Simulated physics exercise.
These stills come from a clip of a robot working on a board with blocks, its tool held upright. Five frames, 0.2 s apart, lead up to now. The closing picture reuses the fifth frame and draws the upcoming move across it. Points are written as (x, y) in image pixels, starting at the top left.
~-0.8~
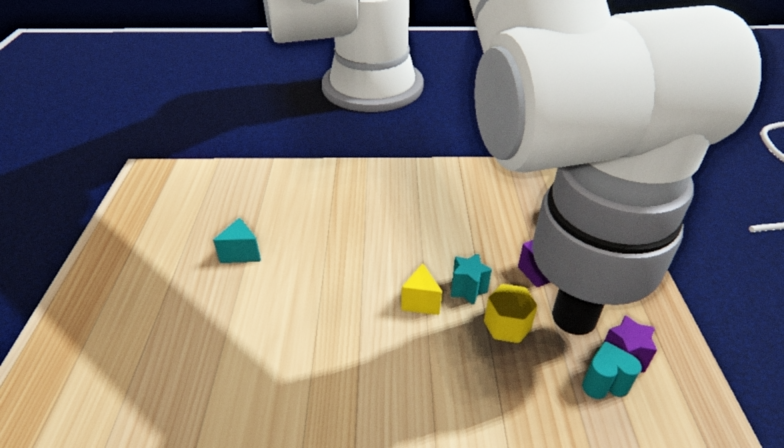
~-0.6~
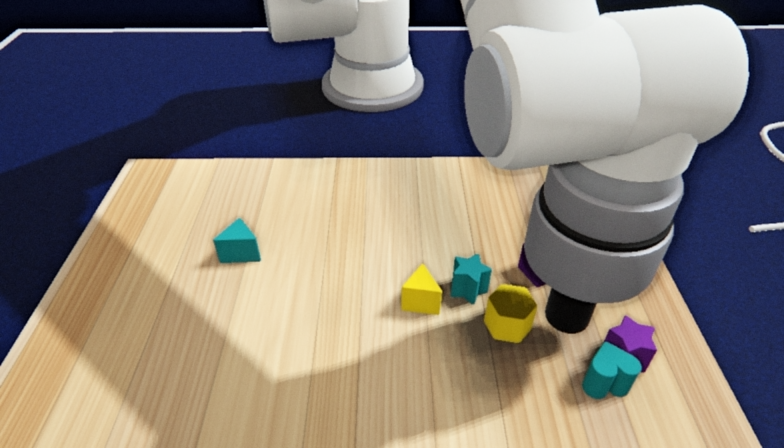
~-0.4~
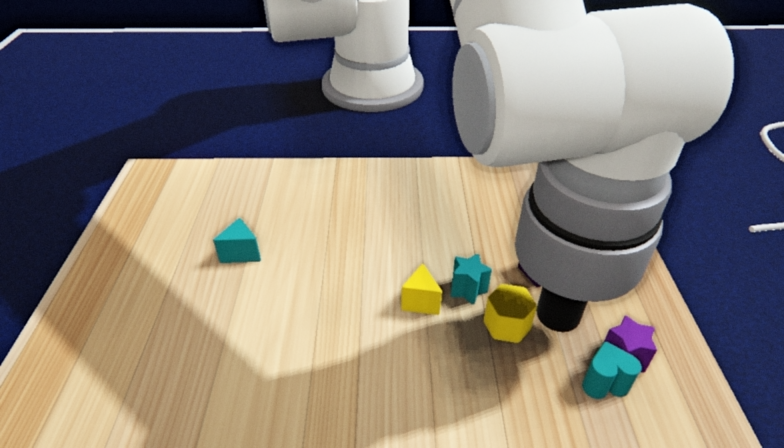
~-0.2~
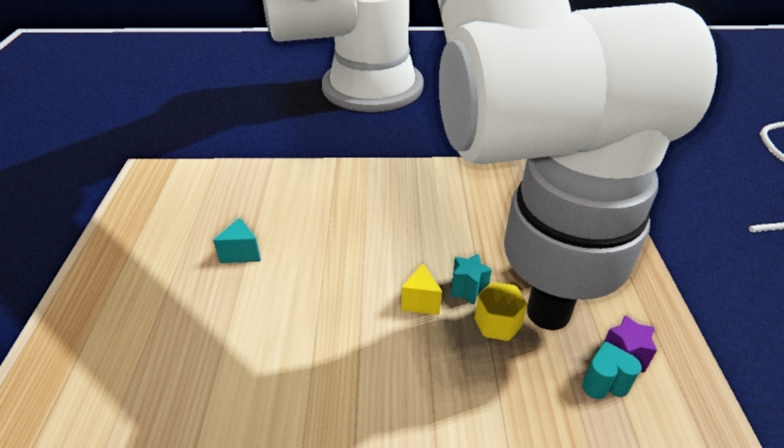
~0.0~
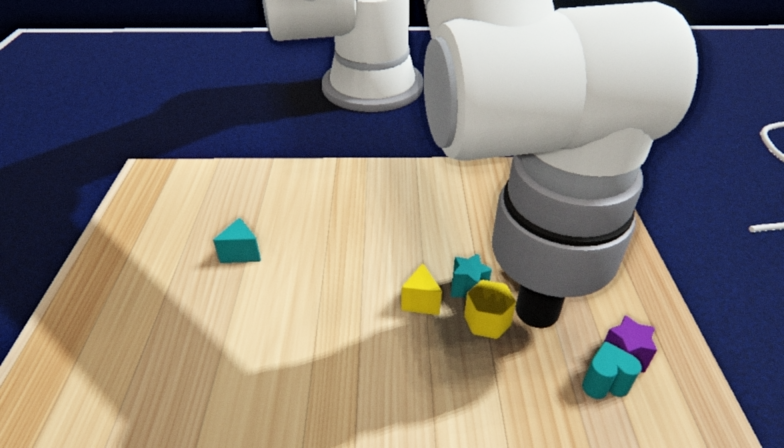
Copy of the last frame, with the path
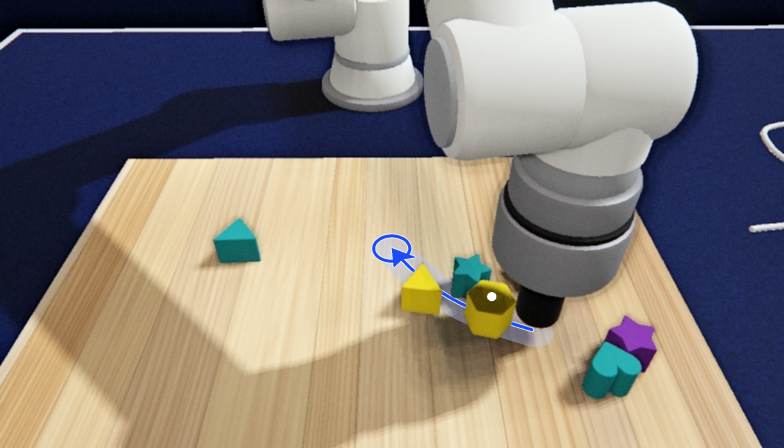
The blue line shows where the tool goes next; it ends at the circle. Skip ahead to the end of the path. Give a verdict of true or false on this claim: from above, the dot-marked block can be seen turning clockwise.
The claim does not hold.
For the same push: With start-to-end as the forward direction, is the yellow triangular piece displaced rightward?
I expect not.
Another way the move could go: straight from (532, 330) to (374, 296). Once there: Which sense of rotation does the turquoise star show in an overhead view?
From above, the turn goes clockwise.
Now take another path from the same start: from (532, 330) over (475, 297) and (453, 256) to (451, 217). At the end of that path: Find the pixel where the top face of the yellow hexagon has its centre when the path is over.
Its top centre is at about (440, 287).
Path on the board, from (532, 330) by way of (473, 309) and (425, 281) to (392, 248); the dot is on the yellow hexagon.
What follows on the original path. One third of the way, tool at (475, 292); yellow triangular piece at (399, 282), turned 40° clockwise; turquoise star at (454, 258), turned 65° clockwise; yellow hexagon at (434, 290), turned 45° anticlockwise.
Two thirds of the way, tool at (425, 263); yellow triangular piece at (373, 283), turned 40° clockwise; turquoise star at (434, 234); yellow hexagon at (407, 286), turned 85° anticlockwise.
At the end, tool at (392, 231); yellow triangular piece at (373, 283), turned 40° clockwise; turquoise star at (427, 223), turned 185° clockwise; yellow hexagon at (407, 286), turned 85° anticlockwise; purple square block in place; purple star in place.
